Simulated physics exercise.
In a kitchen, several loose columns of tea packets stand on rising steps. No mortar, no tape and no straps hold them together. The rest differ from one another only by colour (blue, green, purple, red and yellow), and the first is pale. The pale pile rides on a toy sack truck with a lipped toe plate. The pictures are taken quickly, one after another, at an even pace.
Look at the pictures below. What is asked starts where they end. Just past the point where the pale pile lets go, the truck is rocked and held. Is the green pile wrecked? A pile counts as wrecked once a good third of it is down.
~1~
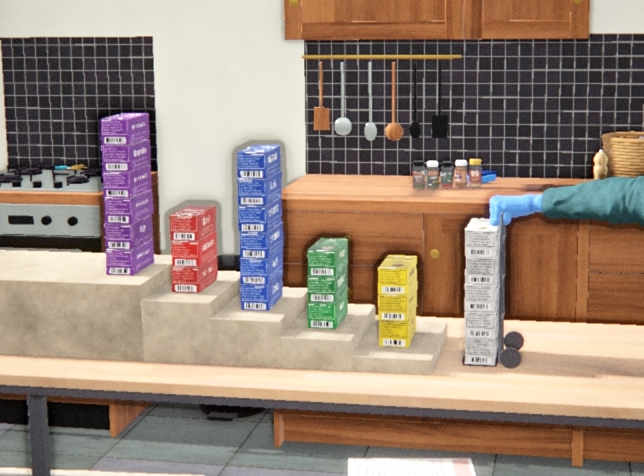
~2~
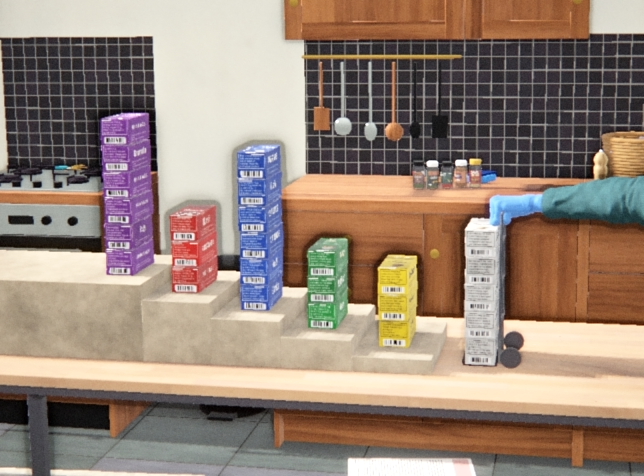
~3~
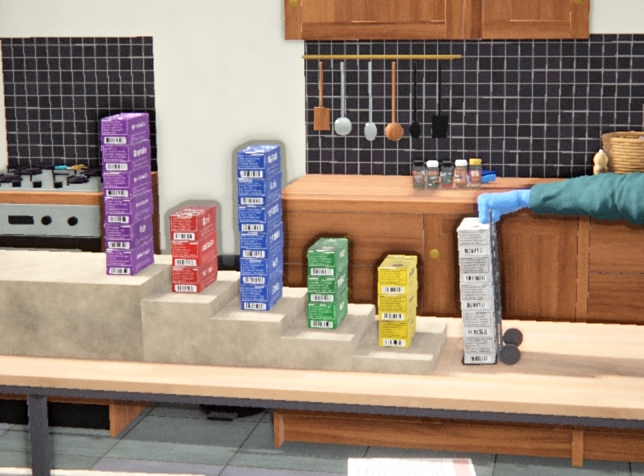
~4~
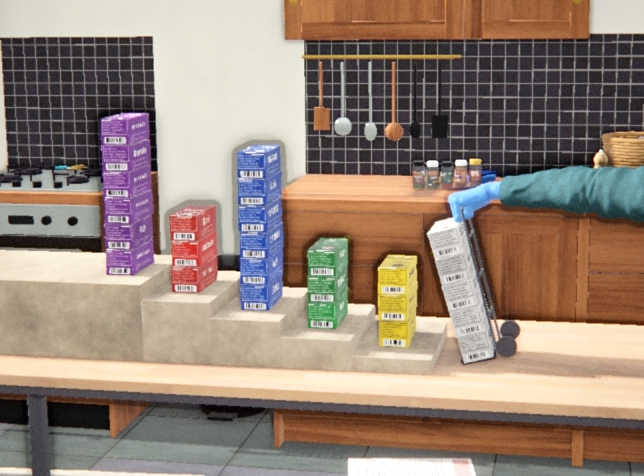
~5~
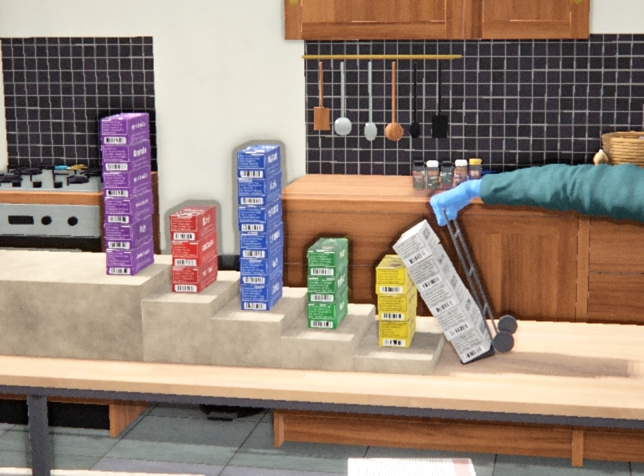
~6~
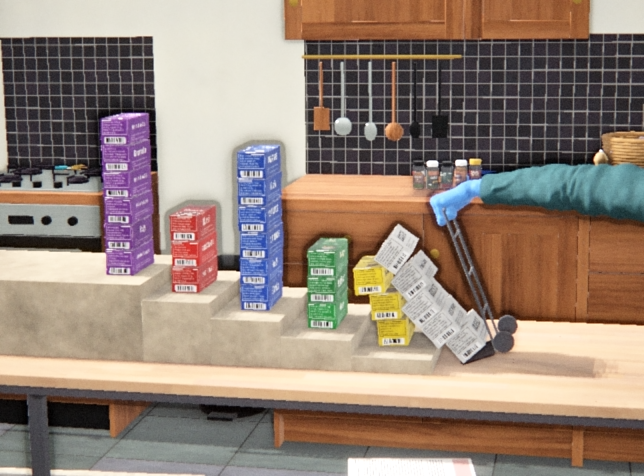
No.
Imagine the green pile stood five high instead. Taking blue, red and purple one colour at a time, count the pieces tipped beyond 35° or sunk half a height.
Going pile by pile: Blue 0, red 0, purple 0.
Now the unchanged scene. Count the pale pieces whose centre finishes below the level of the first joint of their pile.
Count = 1.
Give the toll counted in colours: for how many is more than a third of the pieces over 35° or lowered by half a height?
Result, counted per colour: 1.
Shortly afterwards, 5 of the pale pile down; none of the 3 green packets down (0 of 21 in all colours); top green packet unmoved; top yellow packet tilted a little.
Next, 5 of the pale pile down; none of the 3 green packets down (0 of 21 in all colours); top green packet a little from its place; top yellow packet tilted clearly.
Some moments later, 5 of the pale pile down; none of the 3 green packets down (0 of 21 in all colours); top green packet tilted a little; top yellow packet tilted clearly, a little lower.
Afterwards, 5 of the pale pile down; none of the 3 green packets down (2 of 21 in all colours); top green packet tilted clearly; top yellow packet tilted clearly, half its height lower.
In the end, 5 of the pale pile down; none of the 3 green packets down (2 of 21 in all colours); top green packet tilted clearly; top yellow packet tilted clearly, half its height lower. From the last view, middles, top green packet near (293, 258), top yellow packet near (342, 284).
